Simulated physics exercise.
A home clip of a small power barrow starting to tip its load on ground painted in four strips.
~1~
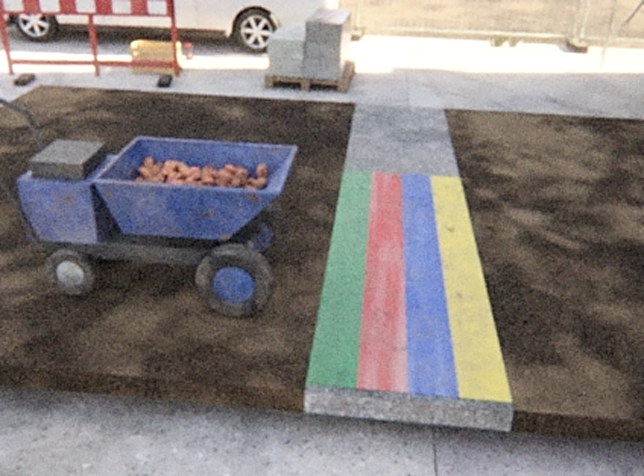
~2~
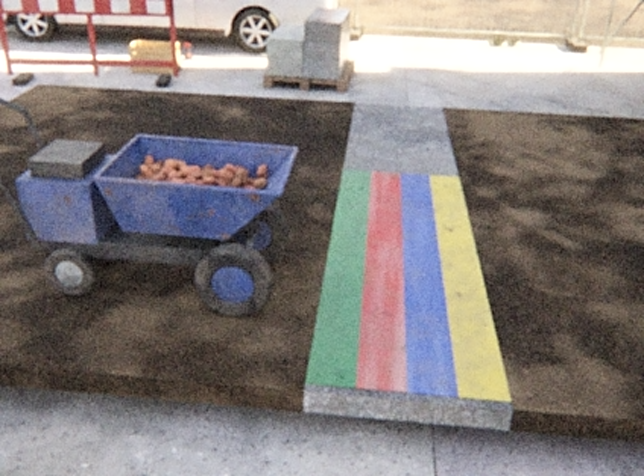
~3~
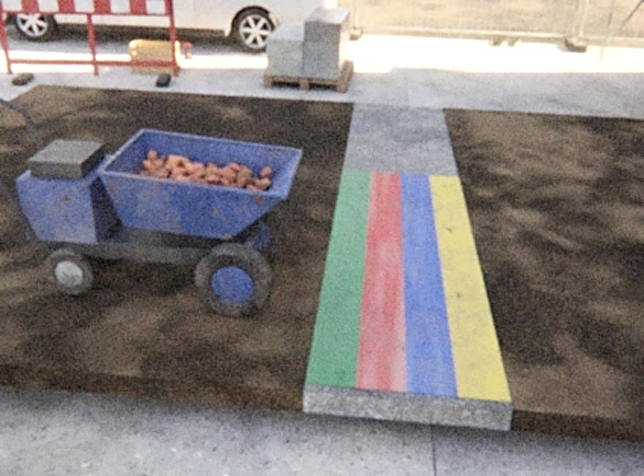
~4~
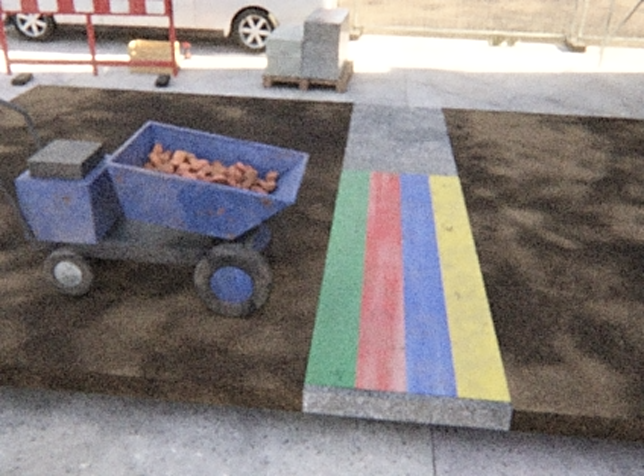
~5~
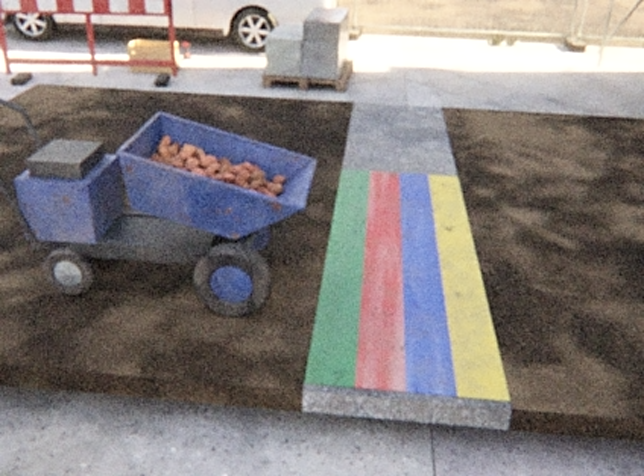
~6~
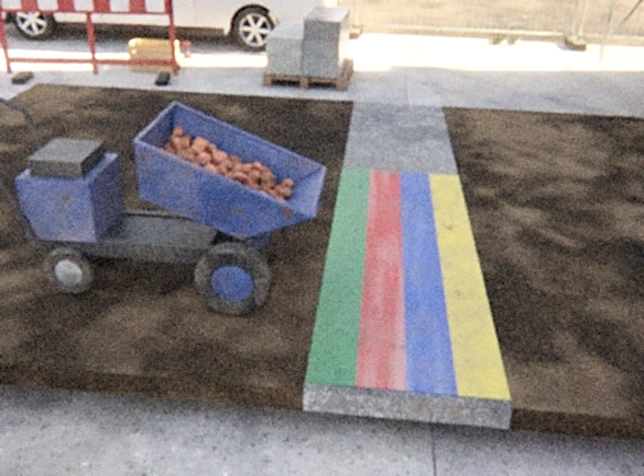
On a paved work site, a small blue barrow's skip of reddish rubble slowly tilting toward four painted strips on the right.
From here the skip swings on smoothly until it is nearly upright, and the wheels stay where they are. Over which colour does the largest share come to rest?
The red one gets the largest share.
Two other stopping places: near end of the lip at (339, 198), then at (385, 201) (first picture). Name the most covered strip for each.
The first try: The strip in blue. The second: The strip in yellow.
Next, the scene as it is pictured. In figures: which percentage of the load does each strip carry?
Green strip: 10 %, red strip: 30 %, blue strip: 15 %, yellow strip: 5 %.
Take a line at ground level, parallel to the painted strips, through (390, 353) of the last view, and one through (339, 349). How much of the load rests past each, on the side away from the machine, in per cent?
About 30 and 70 per cent.
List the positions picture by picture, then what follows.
Lip of the skip at (278, 194), level; top of the load at (196, 178), lumps of rubble; green strip at (336, 346); red strip at (383, 350); blue strip at (431, 354); yellow strip at (478, 358), in the first frame.
Lip of the skip at (279, 194), tipped barely; top of the load at (191, 183), in the second frame.
Lip of the skip at (285, 197), tipped barely; top of the load at (190, 169), in the third frame.
Lip of the skip at (292, 202), tipped a little; top of the load at (184, 171), in the fourth frame.
Lip of the skip at (302, 209), tipped a little; top of the load at (169, 167), in the fifth frame.
Lip of the skip at (313, 217), tipped clearly; top of the load at (183, 164); green strip at (335, 344); red strip at (382, 348); blue strip at (429, 352); yellow strip at (477, 356), in the sixth frame.
Soon after the last picture, skip tipped steeply; all in the skip.
A little later, skip tipped right over; most in the skip; a small part over the green strip; a small part over the red strip.
Later still, skip tipped right over; about a third in the skip; a small part over the green strip; about a quarter over the red strip; about a quarter over the blue strip; a small part over the yellow strip; a stray few off the paint.
At rest, skip tipped right over; about a third in the skip; a small part over the green strip; about a third over the red strip; about a quarter over the blue strip; a small part over the yellow strip; a stray few off the paint.
